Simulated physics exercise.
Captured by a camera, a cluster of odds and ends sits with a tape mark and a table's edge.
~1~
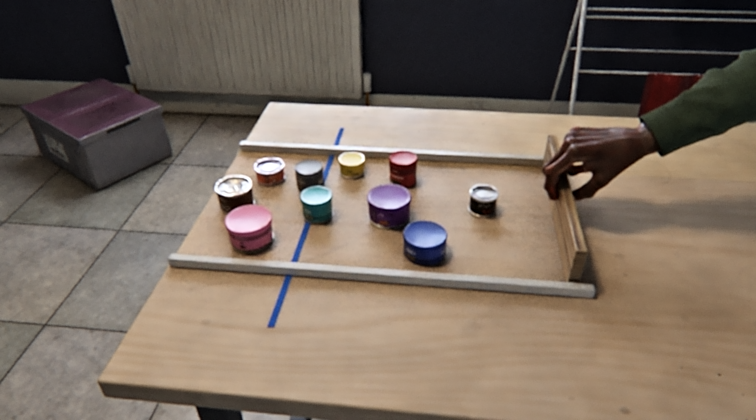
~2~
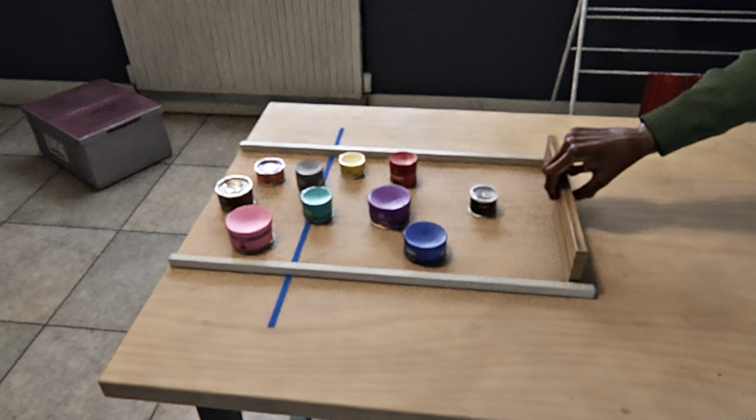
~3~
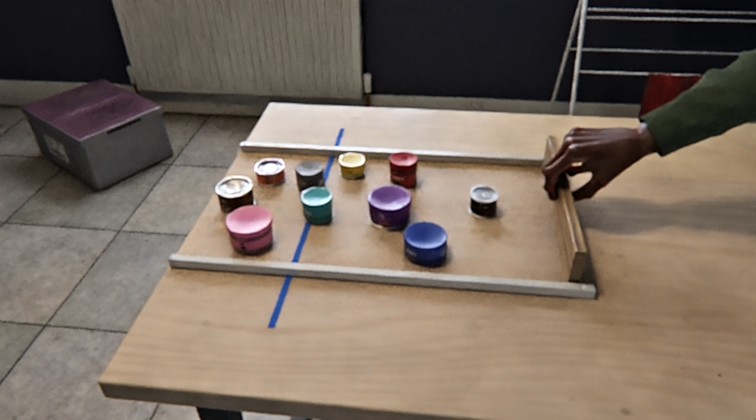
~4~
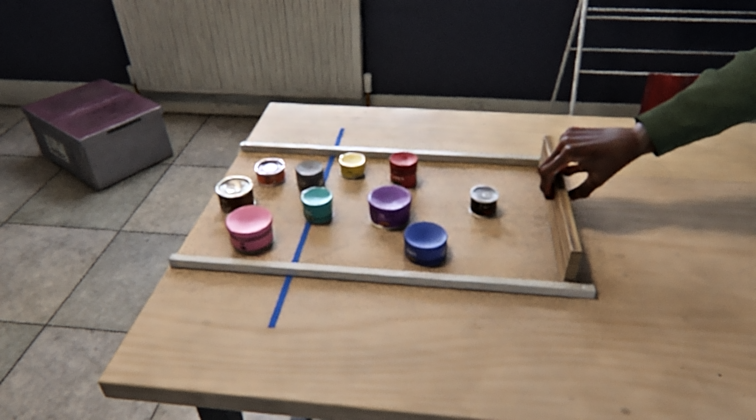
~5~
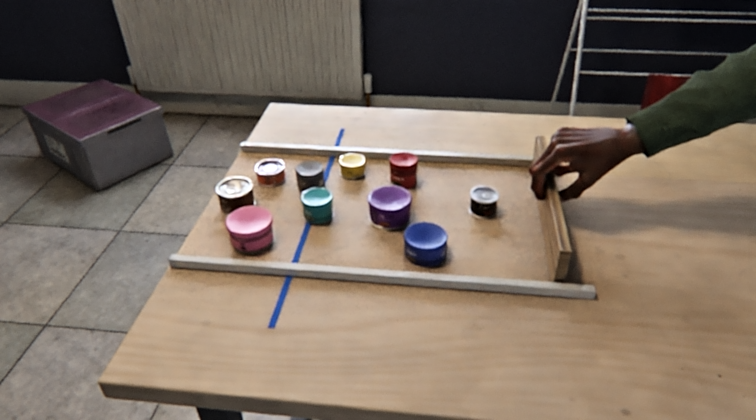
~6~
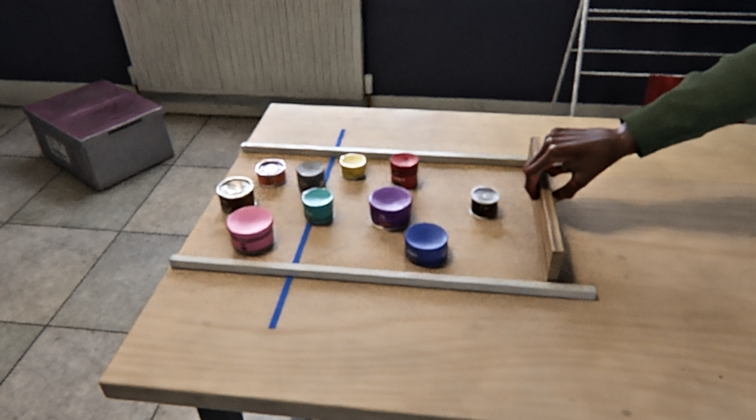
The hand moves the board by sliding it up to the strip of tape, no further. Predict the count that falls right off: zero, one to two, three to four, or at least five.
Most likely none of them will slide off.
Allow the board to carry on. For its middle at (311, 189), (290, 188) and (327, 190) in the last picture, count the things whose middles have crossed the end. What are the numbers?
0, 1 and 0.
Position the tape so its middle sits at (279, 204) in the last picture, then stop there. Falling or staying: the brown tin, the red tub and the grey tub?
The brown tin is no longer there; as for the red tub, it is still there; and the grey tub is still there.
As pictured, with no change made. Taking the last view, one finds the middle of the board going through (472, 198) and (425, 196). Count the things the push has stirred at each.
At first I count 1, and then 3.
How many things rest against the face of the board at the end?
That would be 5 of them.
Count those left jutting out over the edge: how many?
I get 0.
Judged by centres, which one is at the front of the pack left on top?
Foremost one: Brown tin.
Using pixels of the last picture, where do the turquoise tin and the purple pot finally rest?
In the last picture the turquoise tin sits at (256, 203) while the purple pot sits at (290, 207).
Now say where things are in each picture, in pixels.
In the first picture, brown tin (235, 195); orange tin (270, 172); pink tin (250, 229); board (561, 202); tape (315, 205).
In the second picture, orange tin (270, 172); purple pot (389, 207).
In the third picture, pink tin (251, 230); black tin (483, 202).
In the fourth picture, brown tin (236, 196); yellow pot (353, 166).
In the fifth picture, orange tin (271, 173); blue tub (425, 244).
In the sixth picture, brown tin (237, 197); orange tin (272, 174); pink tin (252, 230); board (542, 203); tape (316, 206).
Early on, none off yet; brown tin at rest near (237, 197); orange tin at rest near (272, 174); pink tin at rest near (252, 230).
Finally, the number that fall off is zero.
